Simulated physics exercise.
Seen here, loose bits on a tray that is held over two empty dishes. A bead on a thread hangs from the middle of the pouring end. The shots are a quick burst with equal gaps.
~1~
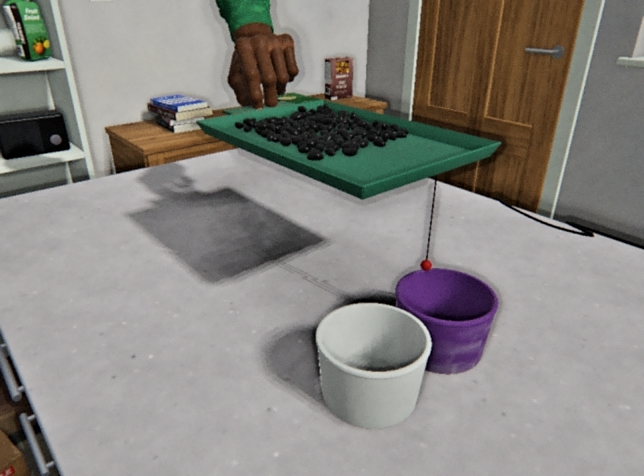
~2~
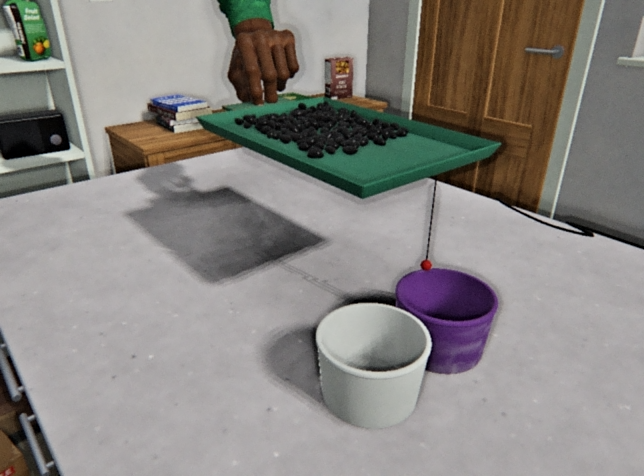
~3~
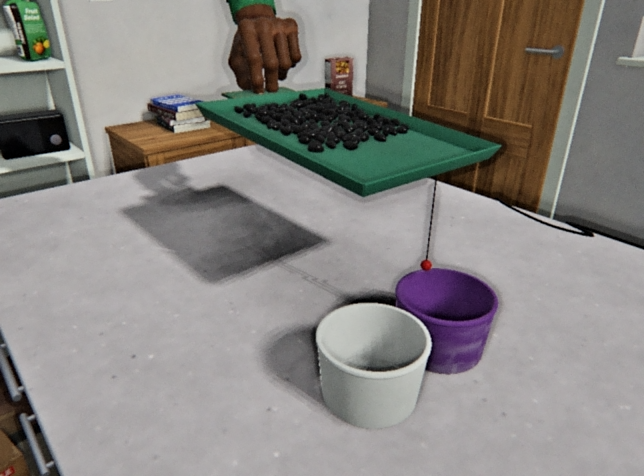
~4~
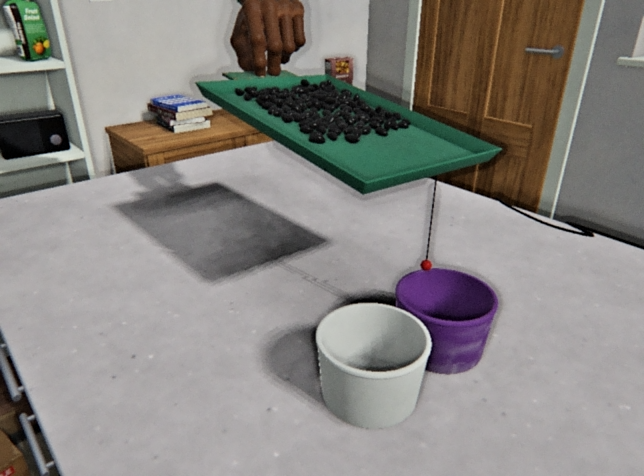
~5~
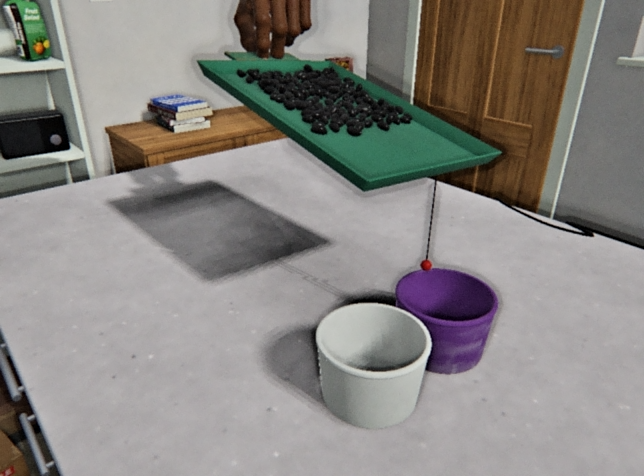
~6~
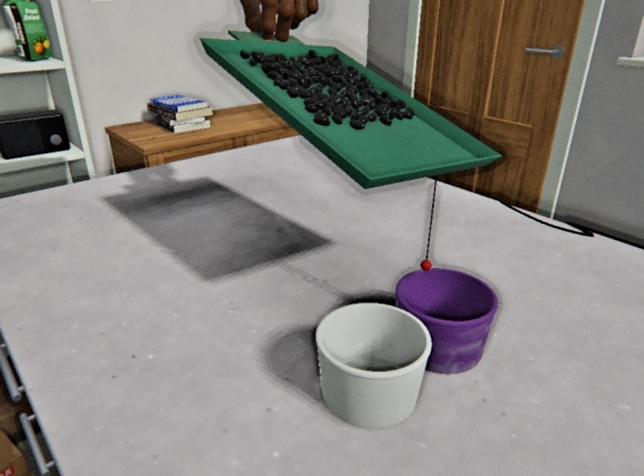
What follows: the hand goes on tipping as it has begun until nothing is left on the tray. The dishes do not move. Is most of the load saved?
Caught overall: Under half.
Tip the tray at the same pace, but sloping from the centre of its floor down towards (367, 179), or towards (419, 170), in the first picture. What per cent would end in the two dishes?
In turn 80 and 40 in a hundred.
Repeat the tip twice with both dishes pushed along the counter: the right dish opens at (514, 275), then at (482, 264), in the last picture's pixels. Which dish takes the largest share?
At the first place the right one, at the second right.
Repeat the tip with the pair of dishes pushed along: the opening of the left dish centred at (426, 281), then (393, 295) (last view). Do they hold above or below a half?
At the first place under half, at the second the smaller part.
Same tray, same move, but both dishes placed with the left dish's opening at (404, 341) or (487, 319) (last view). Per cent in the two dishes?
First some 30, then 50 per cent.
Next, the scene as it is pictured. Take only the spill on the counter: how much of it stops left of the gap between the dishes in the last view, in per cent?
Roughly 0 in a hundred.
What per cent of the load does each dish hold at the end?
Left dish near 0 in a hundred; right dish near 10.
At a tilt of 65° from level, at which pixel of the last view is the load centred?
Roughly at (498, 198).
Shortly afterwards, tray tipped steeply; near a third on the tray; only a few in the right dish; near a quarter outside both; near a third in the air.
Next, tray tipped past a quarter turn; a little in the right dish; the bulk outside both.
Some moments later, tray tipped past a quarter turn; a little in the right dish; the bulk outside both.
In the end, tray tipped past a quarter turn; none at all in the left dish; a little in the right dish; the bulk outside both.
